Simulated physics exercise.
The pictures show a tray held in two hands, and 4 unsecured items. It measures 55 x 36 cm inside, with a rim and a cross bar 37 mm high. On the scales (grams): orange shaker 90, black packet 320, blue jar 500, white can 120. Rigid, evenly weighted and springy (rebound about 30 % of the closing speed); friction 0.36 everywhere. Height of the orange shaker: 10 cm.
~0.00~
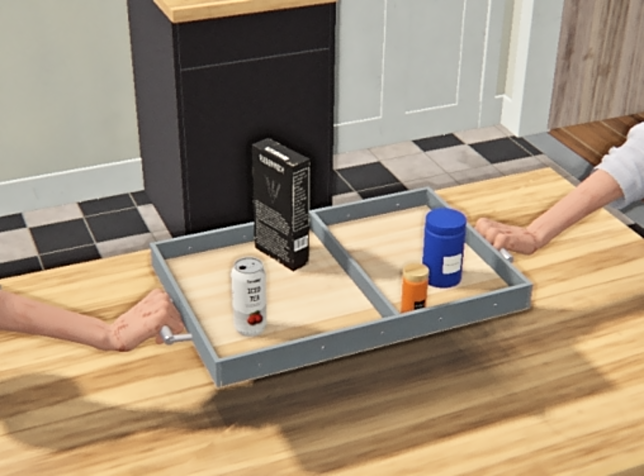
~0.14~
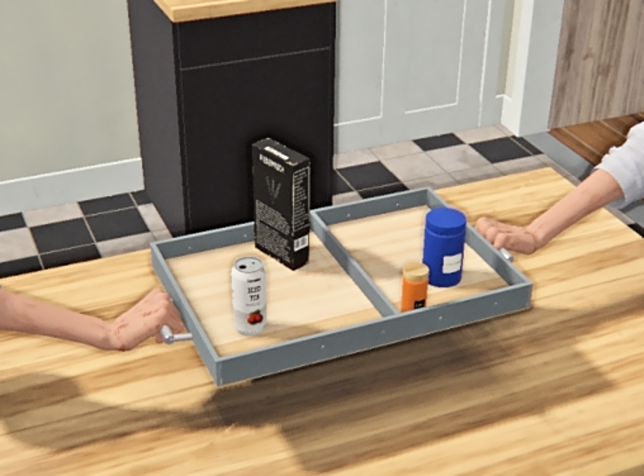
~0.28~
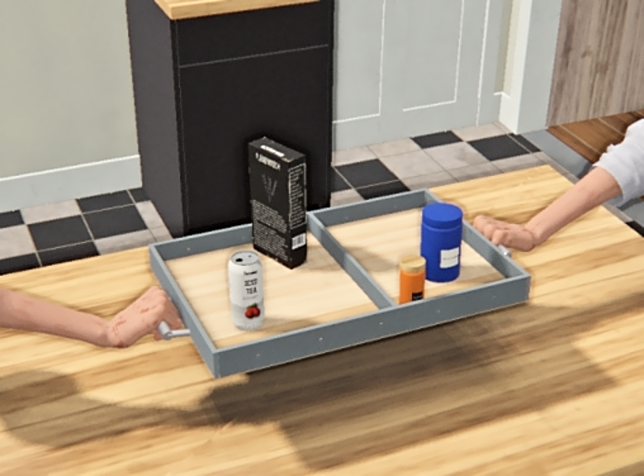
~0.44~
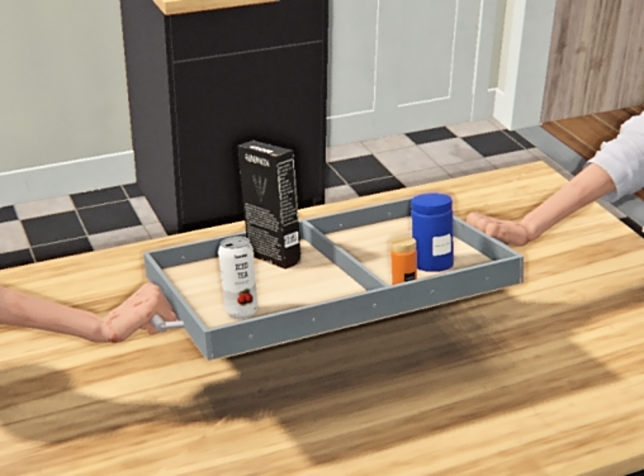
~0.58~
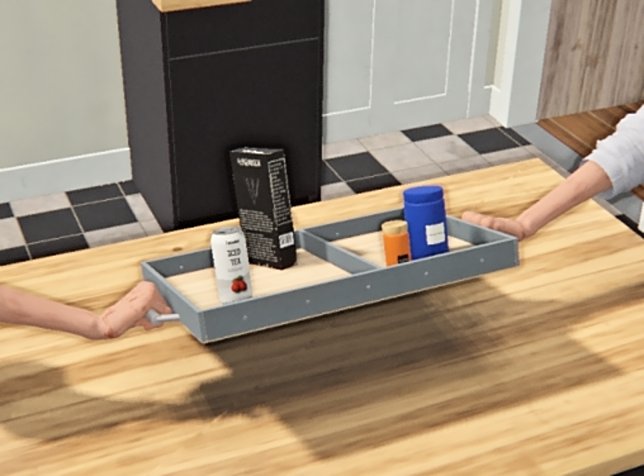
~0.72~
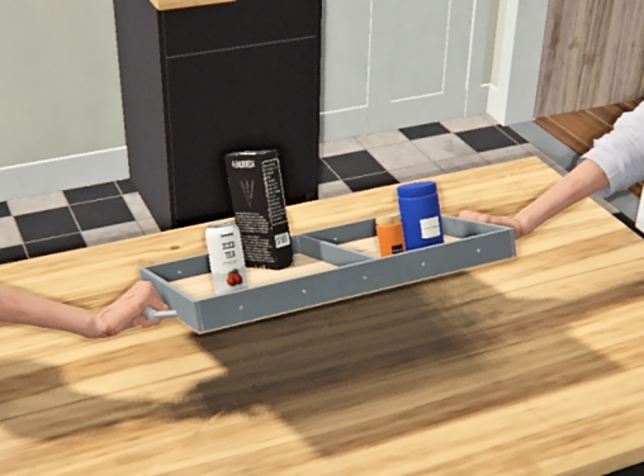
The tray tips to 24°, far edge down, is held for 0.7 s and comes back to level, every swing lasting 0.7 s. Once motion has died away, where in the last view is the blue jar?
It ends at about (377, 184).
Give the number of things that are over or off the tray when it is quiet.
That comes to 2.
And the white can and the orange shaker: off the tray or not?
The white can finishes off the tray; the orange shaker finishes off the tray.
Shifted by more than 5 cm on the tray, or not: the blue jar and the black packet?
The blue jar leaves its spot; the black packet holds its spot.
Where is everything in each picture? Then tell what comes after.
The first frame shows tray level; blue jar (444, 248); orange shaker (415, 294).
The second frame shows tray level; white can (250, 297); orange shaker (415, 294).
The third frame shows tray tilted 3°, far edge down; black packet (278, 204); white can (247, 291).
The fourth frame shows tray tilted 11°, far edge down; orange shaker (404, 269); black packet (270, 205).
The fifth frame shows tray tilted 19°, far edge down; white can (232, 268); orange shaker (397, 252).
The sixth frame shows tray tilted 23°, far edge down; blue jar (421, 219); black packet (259, 210).
After 1.12 s, tray tilted 24°, far edge down; blue jar slid 11 cm near (395, 214); orange shaker slid 12 cm; white can slid 11 cm.
After 1.52 s, tray tilted 24°, far edge down; blue jar tipped 9° from how it sat near (372, 207); orange shaker tipped 56° from how it sat; white can tipped 23° from how it sat.
After 2.22 s, tray level; orange shaker and white can now off the tray; blue jar slid 21 cm near (377, 184).
By the end (2.7 s), off the tray, orange shaker and white can; not toppled but over 5 cm from the start, blue jar; black packet in place, give or take 5 cm. Seen from the same camera at the end, blue jar near (377, 184).
